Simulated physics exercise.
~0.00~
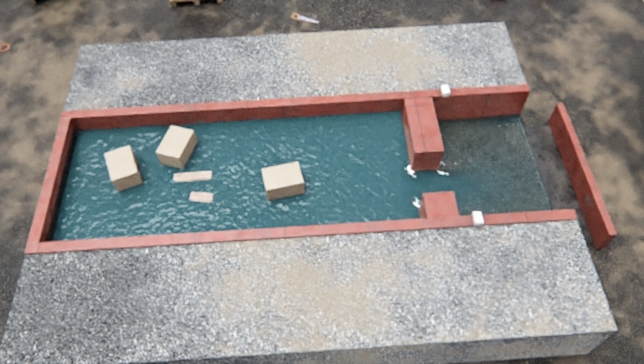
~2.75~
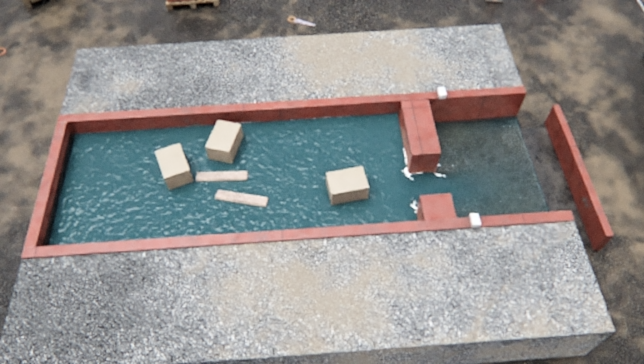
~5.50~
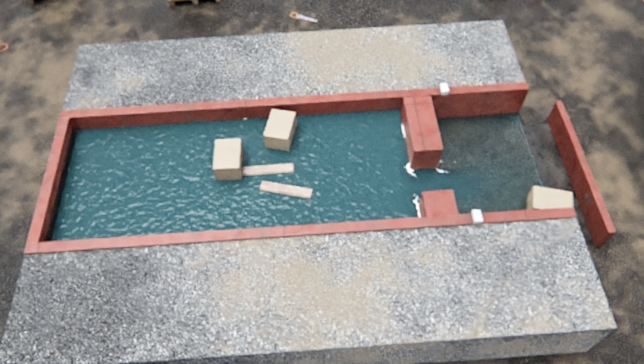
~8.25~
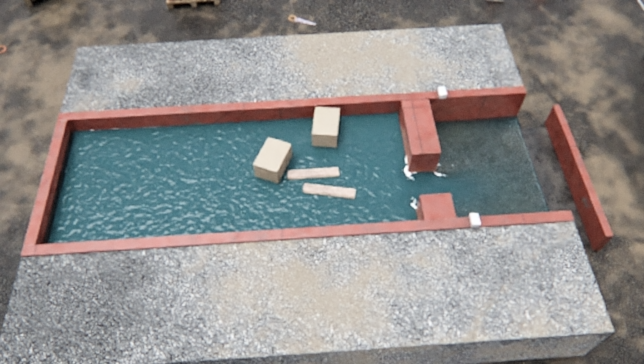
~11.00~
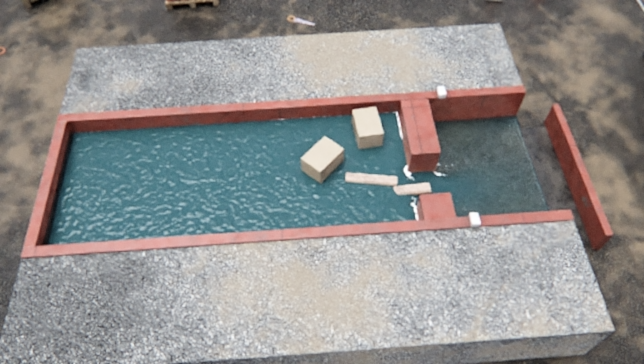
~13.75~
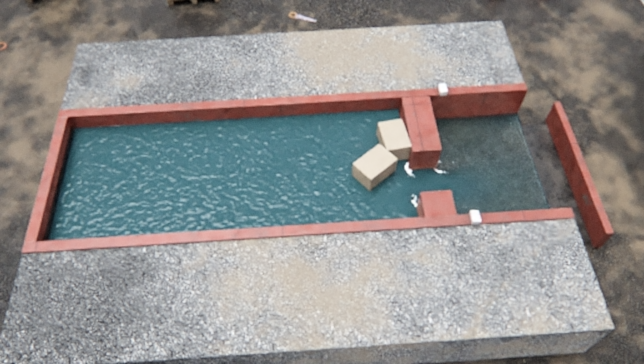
Three pale tan crates and two thin, light-coloured boards float on blue-green water in a long, red-walled channel between gravel banks, seen from high above with a slight sway. They drift right together toward a narrow gap between two red blocks, with white marks on the banks nearby. The leading crate passes through first, appears near the lower right corner beyond the gap, then goes out of sight. The boards follow, one reaching the opening ahead of the other, and both disappear. Finally, the two remaining crates sit close together against the upper block, still short of the gap.
